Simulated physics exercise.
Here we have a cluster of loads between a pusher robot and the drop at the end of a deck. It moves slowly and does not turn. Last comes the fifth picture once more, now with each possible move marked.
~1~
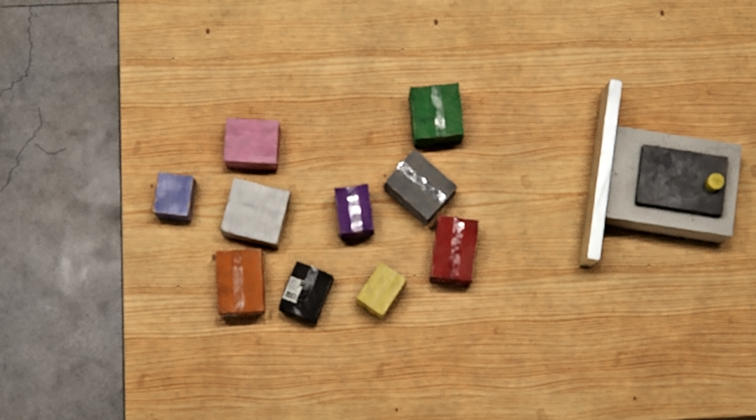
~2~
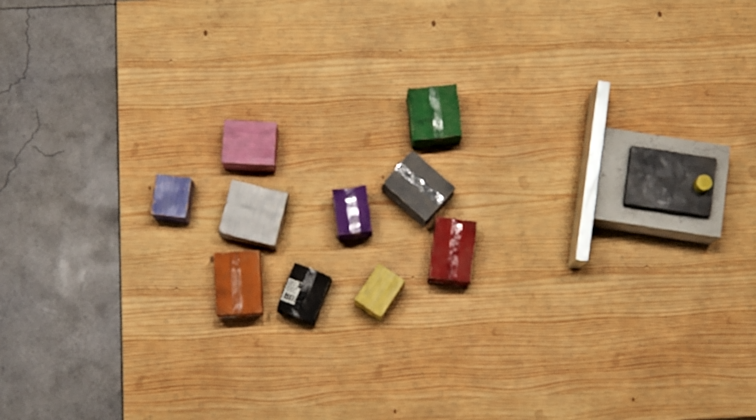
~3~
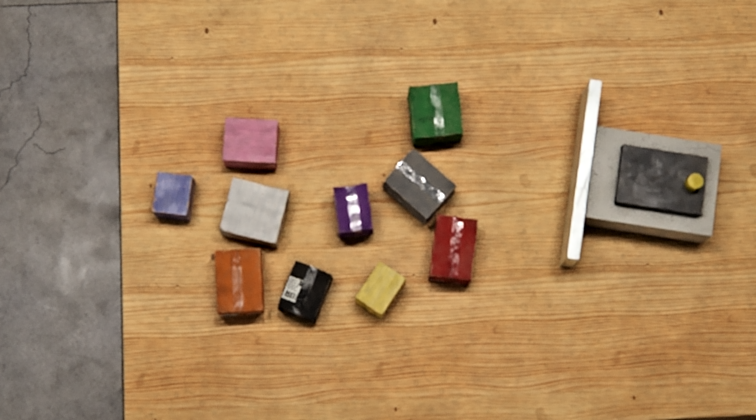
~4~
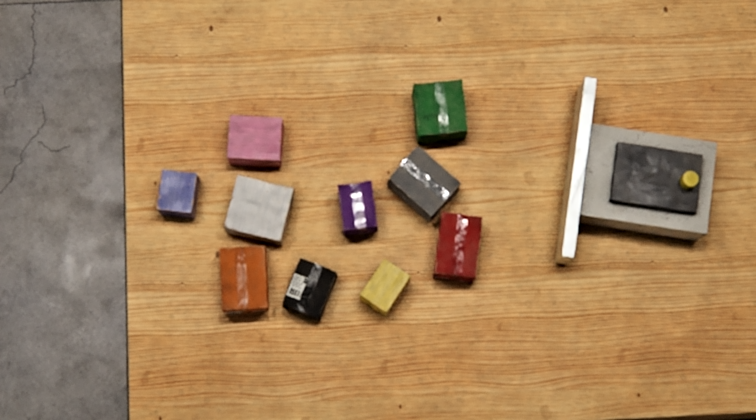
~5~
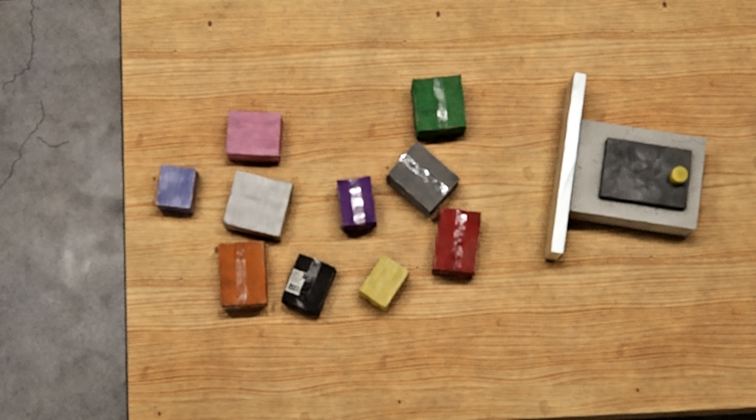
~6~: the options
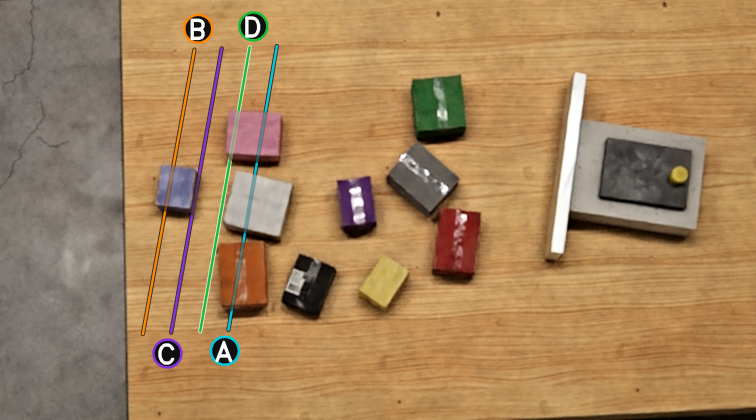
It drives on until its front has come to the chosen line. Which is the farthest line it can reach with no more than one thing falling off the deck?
Up to line A.
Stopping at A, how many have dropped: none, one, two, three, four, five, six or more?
In all, one.
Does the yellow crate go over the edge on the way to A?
No.
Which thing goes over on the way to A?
The blue crate.
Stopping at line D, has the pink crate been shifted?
Yes.
On the marked copy, A at (253, 186); B at (169, 190); C at (197, 188); D at (225, 187).
With A. Early on, robot (527, 177); yellow crate (378, 288); green parcel (432, 103).
Further on, robot (414, 182); orange parcel (218, 280); white crate (227, 211).
At the end, robot (325, 186); blue crate over the edge; orange parcel (137, 309); one fallen.
As for the rest, B drops five; C drops three; D drops three.
